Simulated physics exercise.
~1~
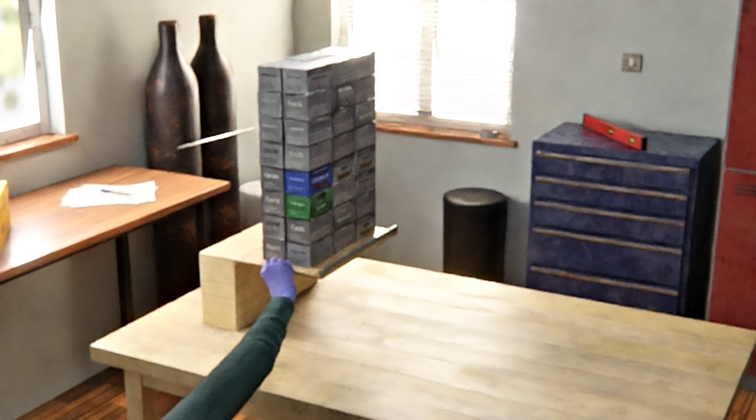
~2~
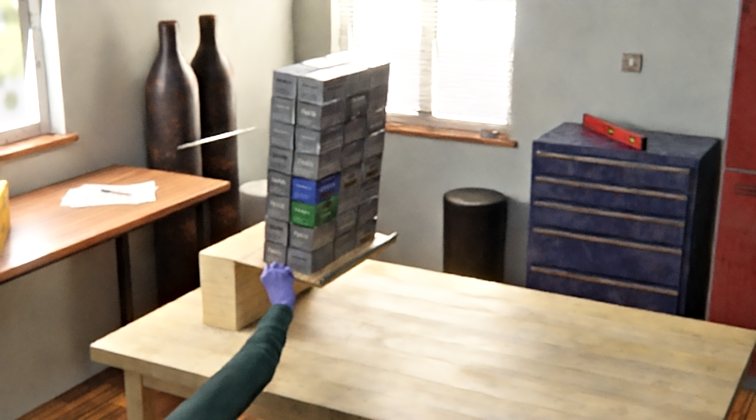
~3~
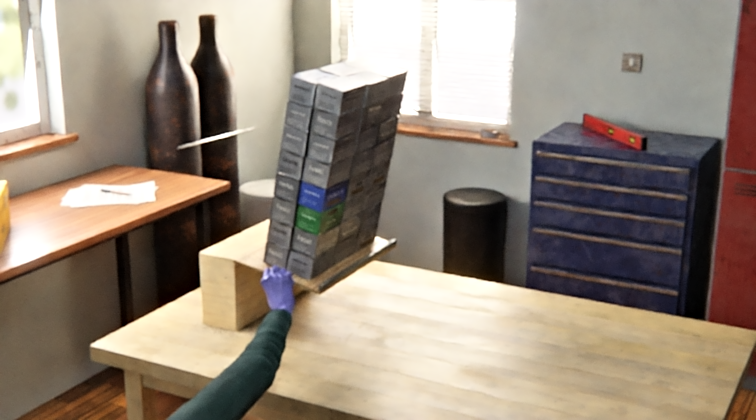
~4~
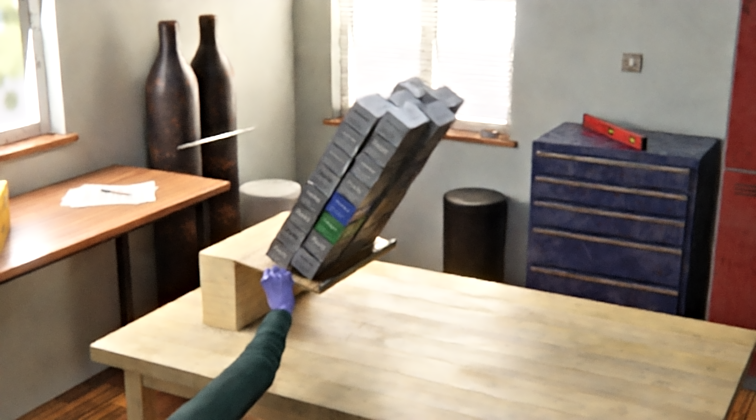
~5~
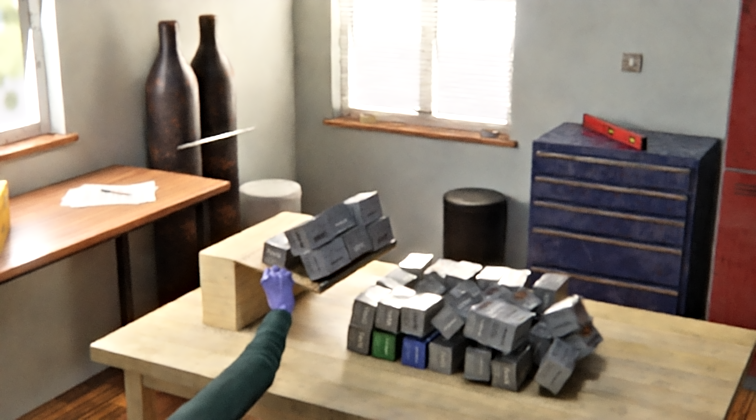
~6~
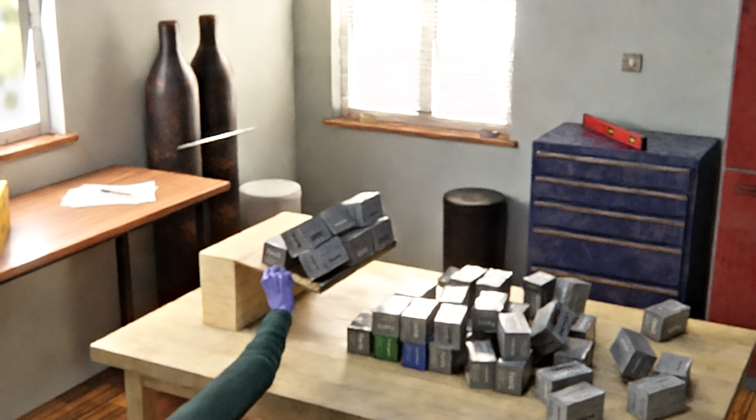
In a workshop-like room with bright windows, seen from slightly above a pale wooden table, a gloved hand in a dark green sleeve reaches to a small tray beside a wooden block. A tall stack of grey packets stands on the tray, with one blue packet just above a green one. The tray dips to the right, and the stack leans further and further as a body, its upper part starting to separate. Most of it topples onto the table, and several packets tumble further right. Finally, a small slanted cluster remains on the tray, while the blue and green packets lie on their sides among the scattered grey ones.
